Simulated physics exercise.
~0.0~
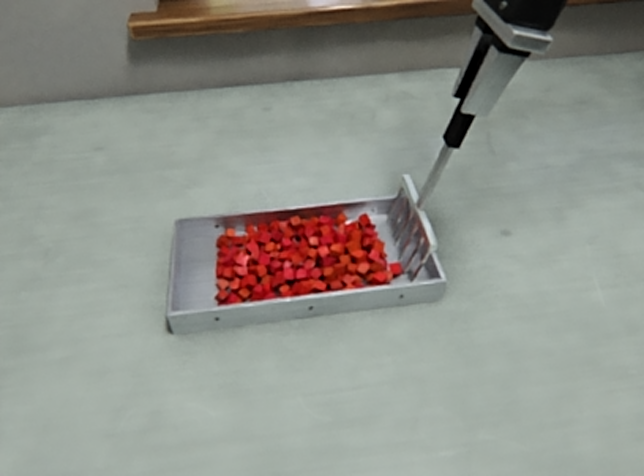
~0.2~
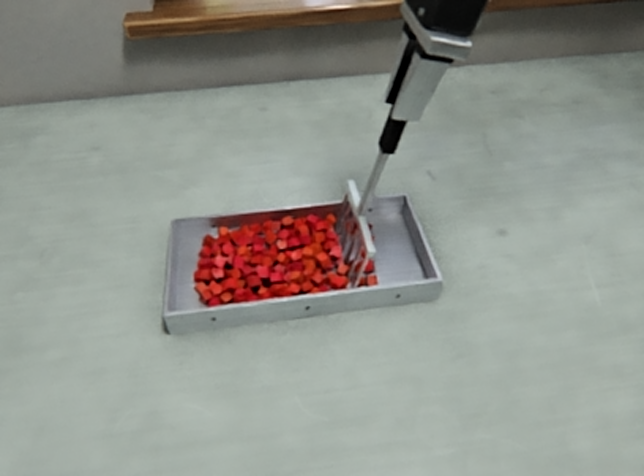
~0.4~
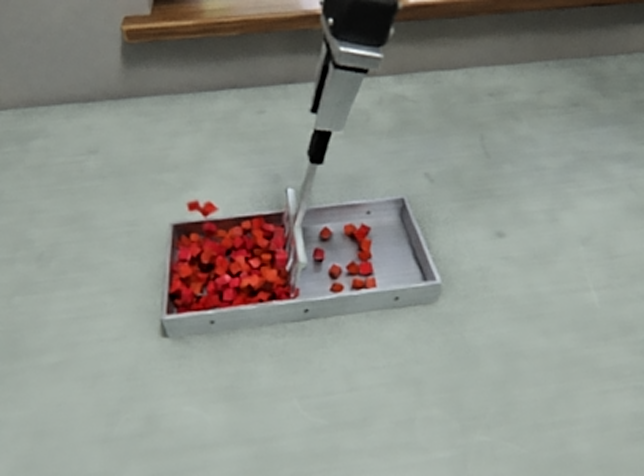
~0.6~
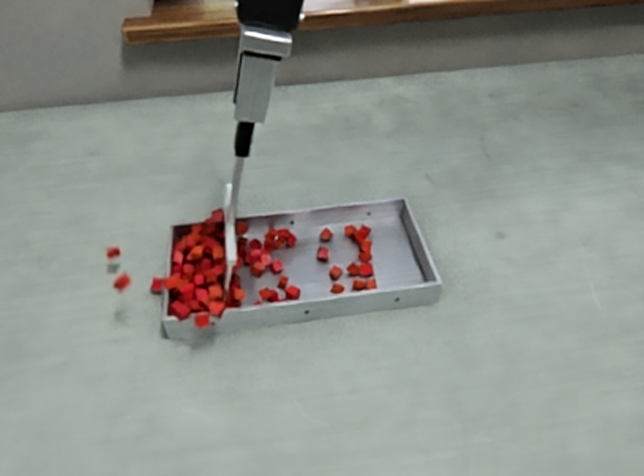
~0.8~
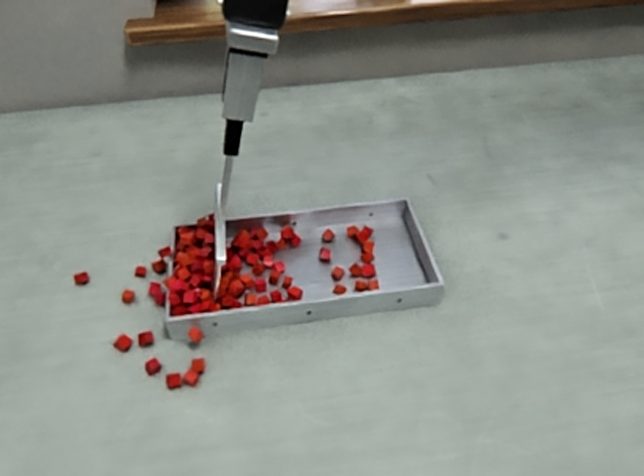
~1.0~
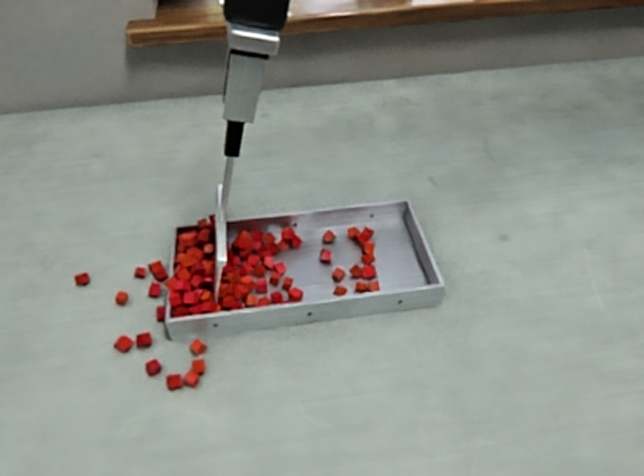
To begin with, a rake held by a robotic gripper stands at the right end of a shallow metal trough filled with small red cubes. The rake sweeps left, pushing the pieces together and leaving the right side bare. As it continues, a scattering of cubes stays behind it, while the rest heap up against the left end and a few hop over the rim. More pieces spill out as the rake nears that end and stops. Finally, the rake stands still among the piled cubes, with most still in the trough and several scattered on the pale table.
